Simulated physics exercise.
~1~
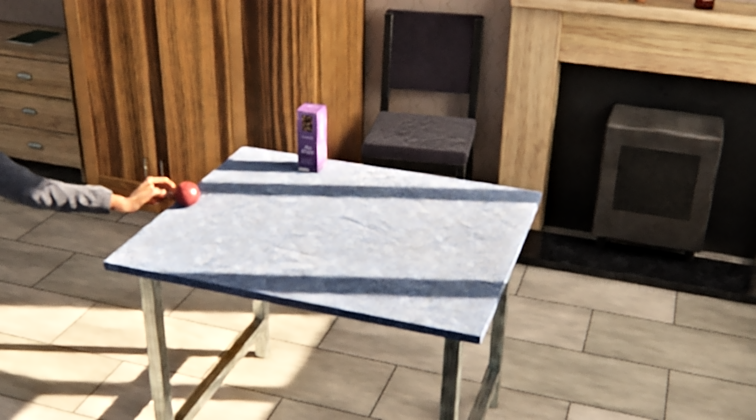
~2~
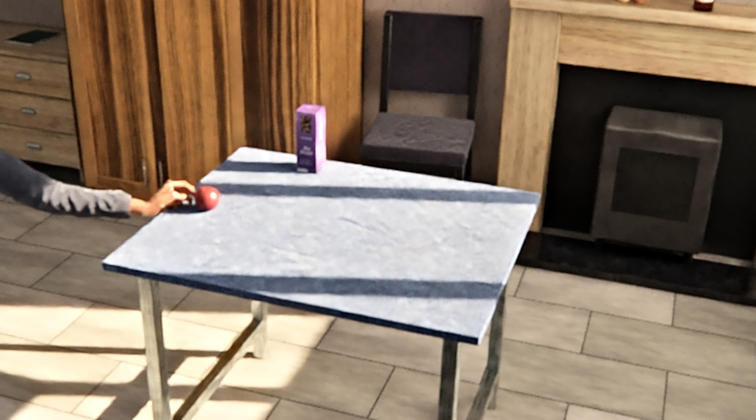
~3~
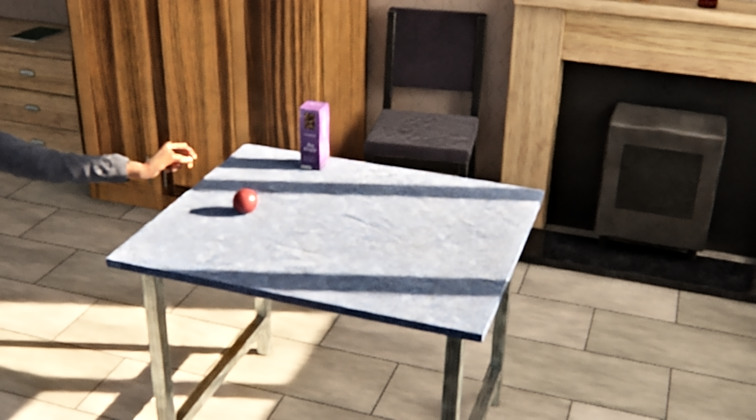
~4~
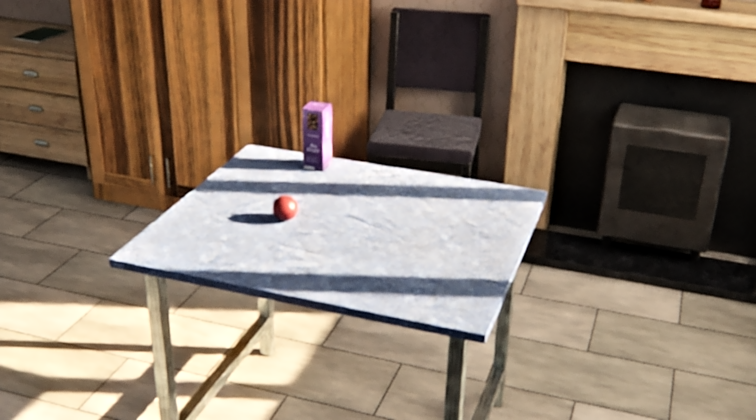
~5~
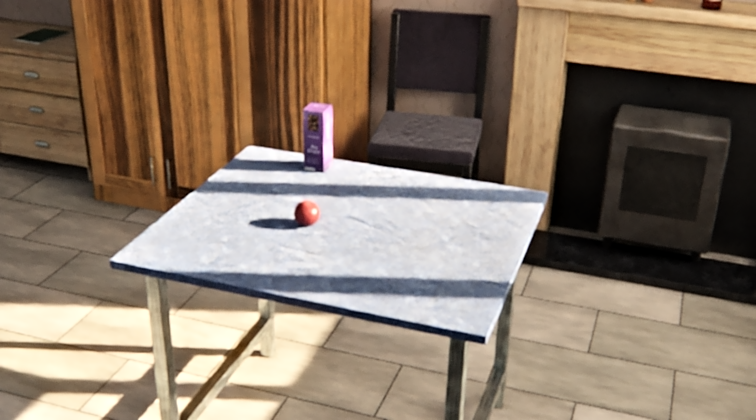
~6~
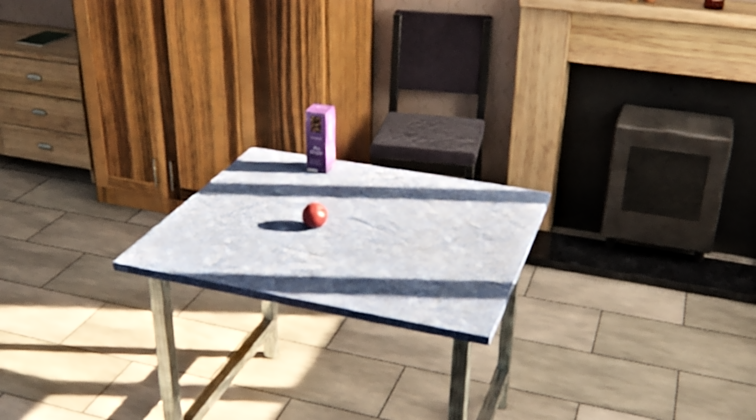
At the start, a hand reaches in from the left and touches a red apple near the left edge of a pale table, while a purple carton stands toward the back. The hand pushes the apple to the right across the tabletop. It then lets go and draws back, and the apple keeps rolling on its own. With the arm out of view, the apple rolls past the front of the carton, slowing as it goes. It ends up resting on the table, left of the middle, with the carton still standing in its place behind it.
